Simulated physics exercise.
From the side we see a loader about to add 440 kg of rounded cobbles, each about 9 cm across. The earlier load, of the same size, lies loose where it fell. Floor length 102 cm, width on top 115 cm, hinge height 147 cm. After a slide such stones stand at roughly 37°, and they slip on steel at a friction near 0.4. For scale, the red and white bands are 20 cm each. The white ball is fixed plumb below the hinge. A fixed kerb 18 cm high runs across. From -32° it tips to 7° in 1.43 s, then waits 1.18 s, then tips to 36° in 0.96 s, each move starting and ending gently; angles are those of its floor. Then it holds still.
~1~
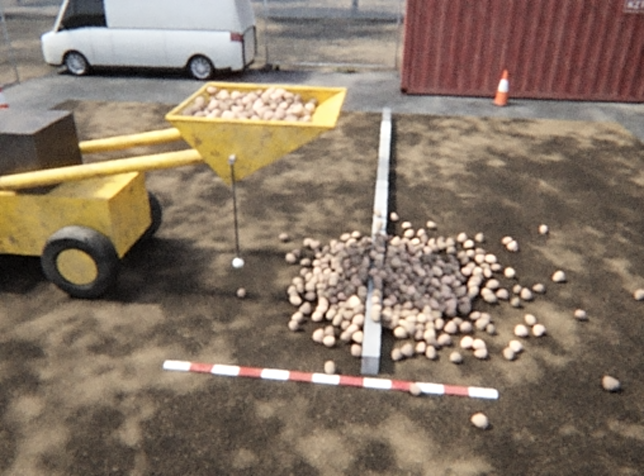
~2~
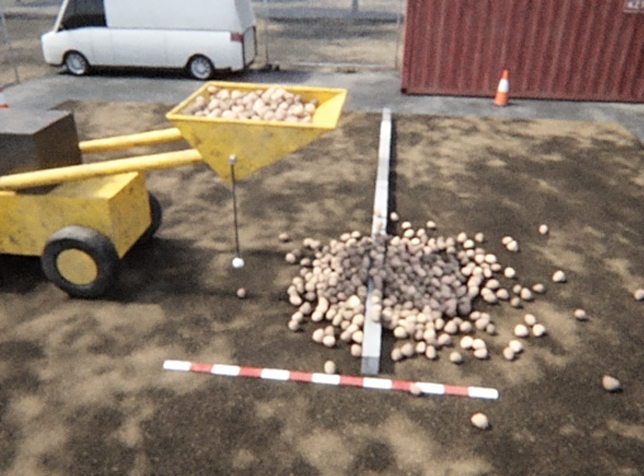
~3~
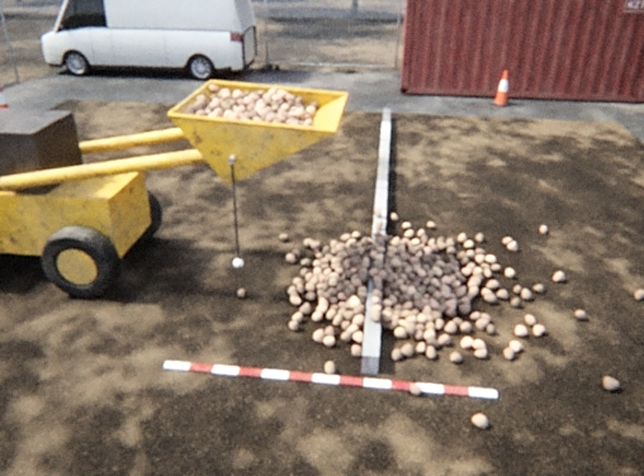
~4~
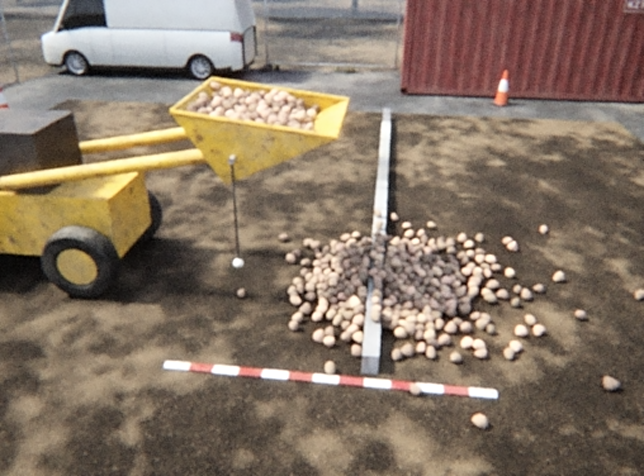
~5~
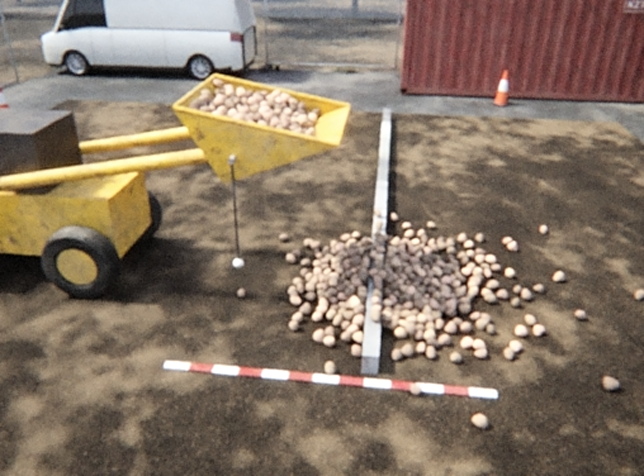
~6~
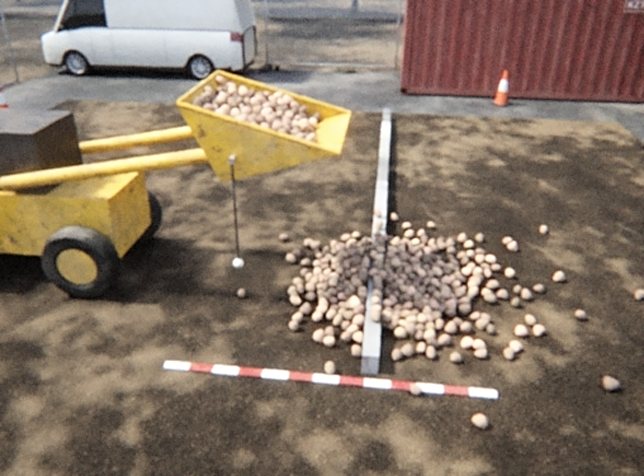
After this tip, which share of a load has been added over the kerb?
Some 29 per cent is added.
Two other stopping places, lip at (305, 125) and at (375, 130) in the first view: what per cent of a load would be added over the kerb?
Near 0 per cent from the first place, 75 from the second.
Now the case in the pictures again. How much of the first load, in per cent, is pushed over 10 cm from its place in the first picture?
Roughly 10 per cent of them.
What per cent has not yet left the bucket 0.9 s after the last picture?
About 100 per cent.
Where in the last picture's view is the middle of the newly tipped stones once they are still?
Around (355, 269).
Then, 0.5 s after the last picture the floor is at 1°; in per cent of one load, 100 in the bucket, 41 on this side of the kerb, 59 over the kerb; the foremost stones are at (581, 294).
Then, 0.9 s after the last picture the floor is at 7°; in per cent of one load, 100 in the bucket, 41 on this side of the kerb, 59 over the kerb; the foremost stones are at (581, 294).
Then, 3.4 s after the last picture the floor is at 36°; in per cent of one load, 12 in the bucket, 120 on this side of the kerb, 67 over the kerb; the foremost stones are at (581, 294).
Then, 6.1 s after the last picture the floor is at 36°; in per cent of one load, 0 in the bucket, 112 on this side of the kerb, 88 over the kerb; the foremost stones are at (581, 294). Net gain over the kerb, 29.
